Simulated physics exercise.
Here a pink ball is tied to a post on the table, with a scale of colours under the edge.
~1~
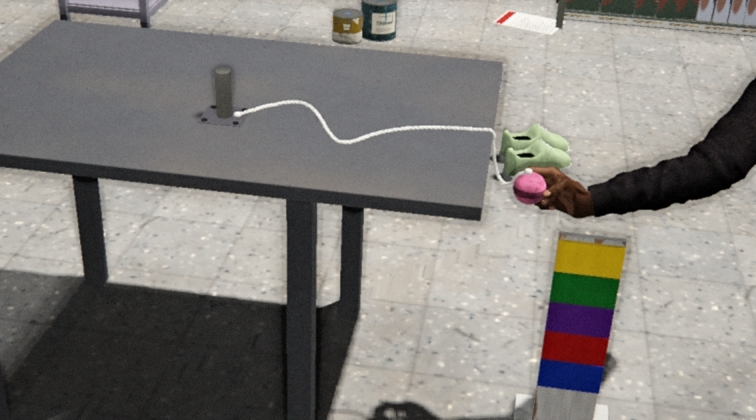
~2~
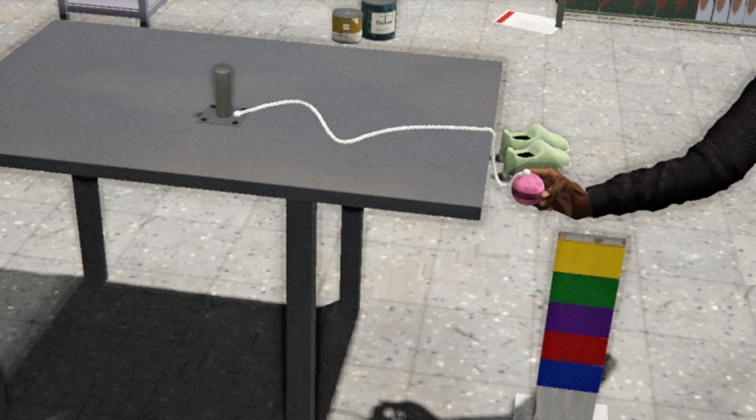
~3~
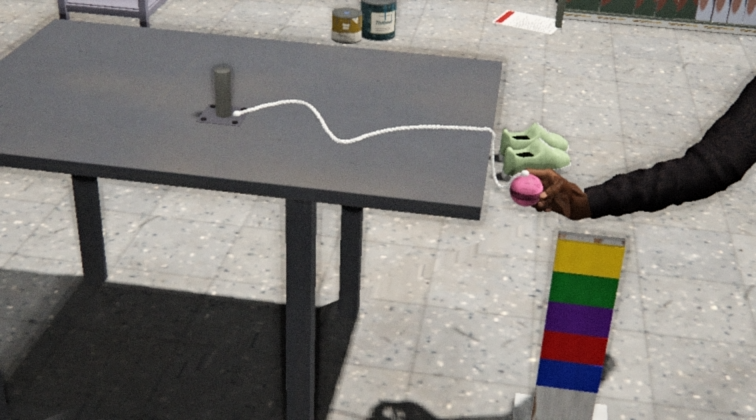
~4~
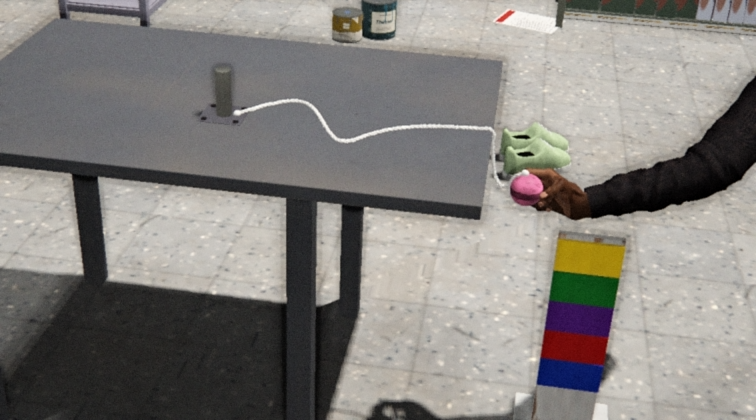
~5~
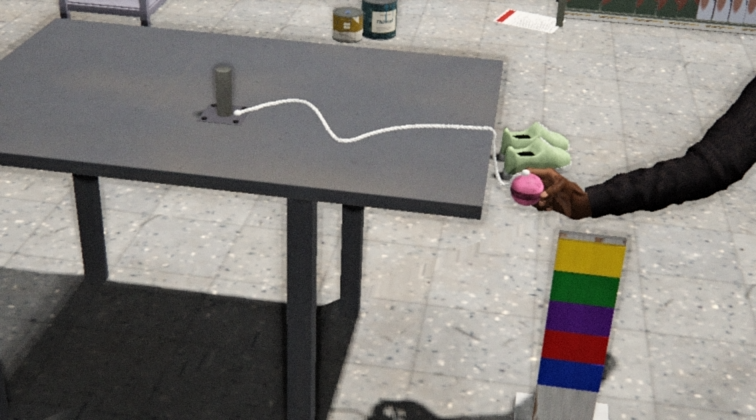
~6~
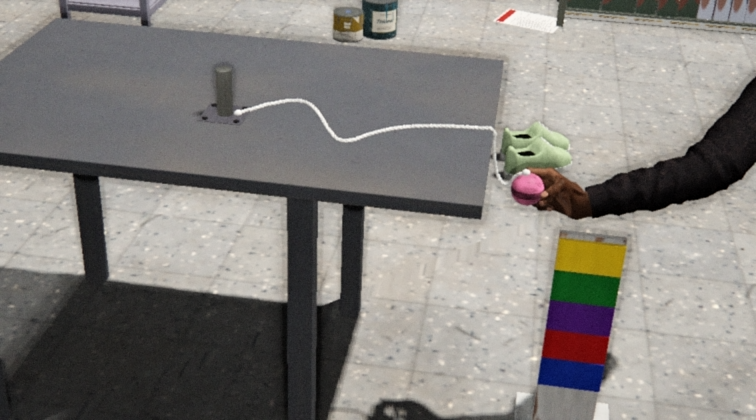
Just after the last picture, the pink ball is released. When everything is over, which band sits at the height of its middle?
The purple one.
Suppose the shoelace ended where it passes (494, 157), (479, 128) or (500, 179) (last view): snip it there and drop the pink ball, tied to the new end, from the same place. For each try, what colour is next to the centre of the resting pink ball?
Per try - 1: Yellow; 2: None, it hangs higher; 3: Green.
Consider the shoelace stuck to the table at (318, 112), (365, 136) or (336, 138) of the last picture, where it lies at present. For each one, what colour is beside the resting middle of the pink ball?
First try green, second try yellow, third try yellow.
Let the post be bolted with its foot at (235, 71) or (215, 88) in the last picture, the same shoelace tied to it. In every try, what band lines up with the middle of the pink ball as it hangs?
Result 1: Green. Result 2: Green.
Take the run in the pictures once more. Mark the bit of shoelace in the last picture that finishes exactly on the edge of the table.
Look near (410, 127).
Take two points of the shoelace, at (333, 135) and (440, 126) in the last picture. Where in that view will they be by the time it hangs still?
Final positions are (400, 127) and (491, 165), in that order.
Soon after, ball near (509, 302); level with purple.
Then, ball near (453, 294); level with purple.
Further on, ball near (486, 301); level with purple.
At rest, ball near (478, 301); level with purple. At purple.
